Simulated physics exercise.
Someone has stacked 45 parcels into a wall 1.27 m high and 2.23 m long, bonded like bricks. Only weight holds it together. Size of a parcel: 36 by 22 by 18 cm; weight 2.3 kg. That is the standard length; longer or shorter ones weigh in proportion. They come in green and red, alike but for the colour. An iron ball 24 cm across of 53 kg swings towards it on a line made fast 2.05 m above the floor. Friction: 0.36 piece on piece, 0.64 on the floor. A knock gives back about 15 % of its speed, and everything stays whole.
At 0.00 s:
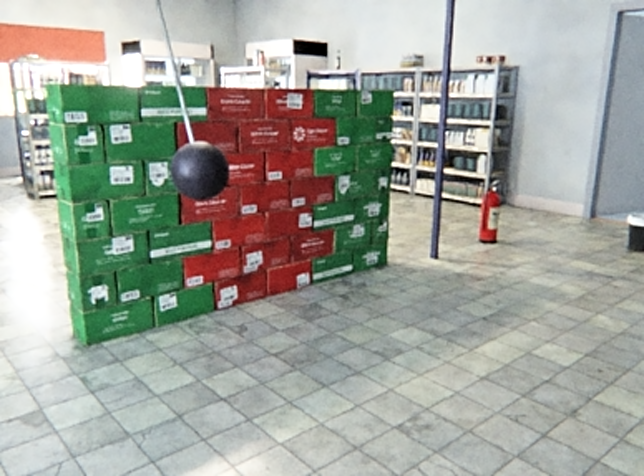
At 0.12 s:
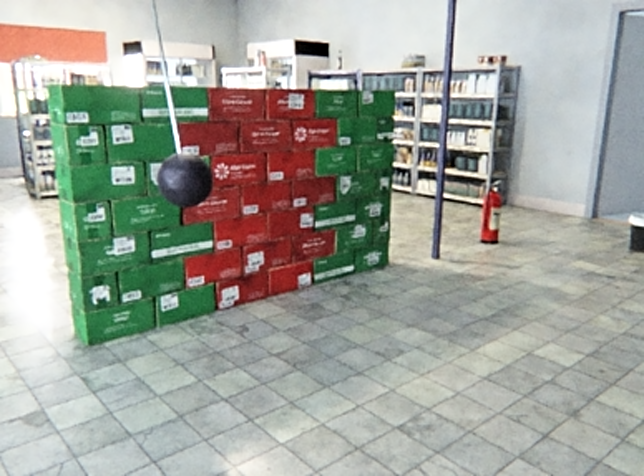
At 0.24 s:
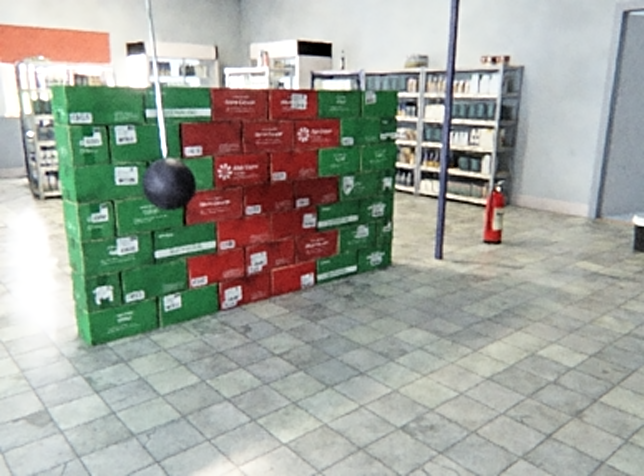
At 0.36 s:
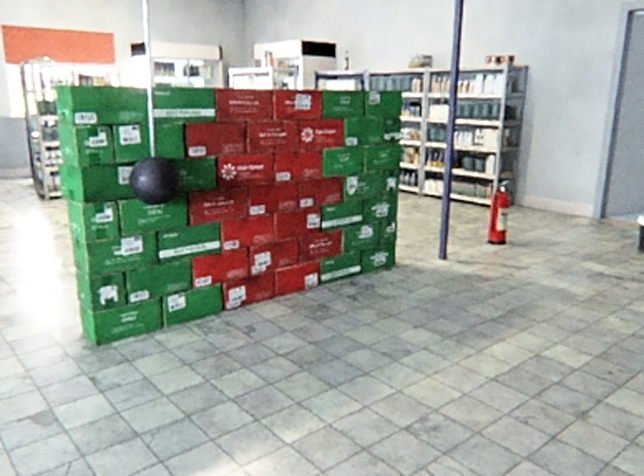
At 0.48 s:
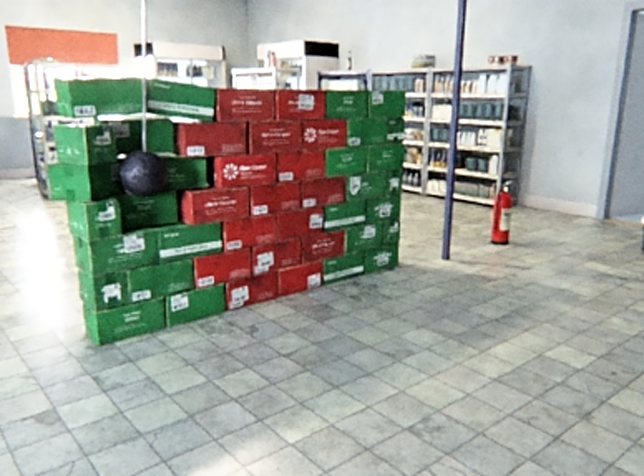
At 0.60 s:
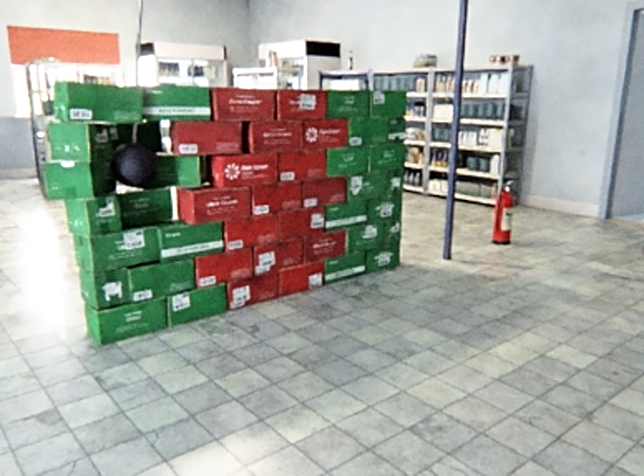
A wall of green and red boxes stood in a bright room as a dark ball on a line swung leftward into its upper left part, pushing several boxes back and leaving some crooked.
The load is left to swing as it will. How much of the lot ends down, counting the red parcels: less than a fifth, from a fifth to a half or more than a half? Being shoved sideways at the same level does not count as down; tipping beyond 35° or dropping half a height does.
The part is less than a fifth.
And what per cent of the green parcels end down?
By colour: Green 40 per cent.
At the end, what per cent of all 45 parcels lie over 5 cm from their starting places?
It is 25 per cent.
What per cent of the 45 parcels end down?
About 25 per cent.
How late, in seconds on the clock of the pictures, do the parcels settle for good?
Around 3.5 s.
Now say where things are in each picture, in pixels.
In the first picture (places mark the middle of the side facing us; the camera pans a little), ball (196, 166) line 24° before plumb; top red parcel (290, 104); top green parcel (101, 104); nothing disturbed.
Ball (182, 178) line 17° before plumb; top red parcel (292, 104), in the second picture.
Ball (165, 185) line 7° before plumb; top red parcel (295, 104), in the third picture.
Ball (151, 185) line 2° past plumb; top red parcel (299, 105); 2 disturbed, none down, in the fourth picture.
Ball (140, 181) line 10° past plumb; top red parcel (302, 105); top green parcel (109, 97) leaning 4°; steepest lean 8°, the parcel at (183, 101); 11 disturbed, none down, in the fifth picture.
Ball (130, 171) line 16° past plumb; top red parcel (303, 104); top green parcel (107, 104) leaning 4°; steepest lean 5°, the parcel at (128, 139); 13 disturbed, none down, in the sixth picture.
After 0.90 s, line 23° past plumb; none of the 17 red parcels down (1 of 45 in all colours); top red parcel unmoved; top green parcel leaning 19°.
After 1.20 s, line 14° past plumb; 2 of the 17 red parcels down (12 of 45 in all colours); top red parcel unmoved; top green parcel leaning 47°, 25 cm lower.
After 1.62 s, line 11° before plumb; 2 of the 17 red parcels down (12 of 45 in all colours); top red parcel unmoved; top green parcel on its side.
At rest (3.6 s), line 6° past plumb; 2 of the 17 red parcels down (12 of 45 in all colours); top red parcel unmoved; top green parcel upside down. That is 12 per cent. As the last picture would show them, middles, top red parcel near (292, 104), top green parcel near (45, 242).
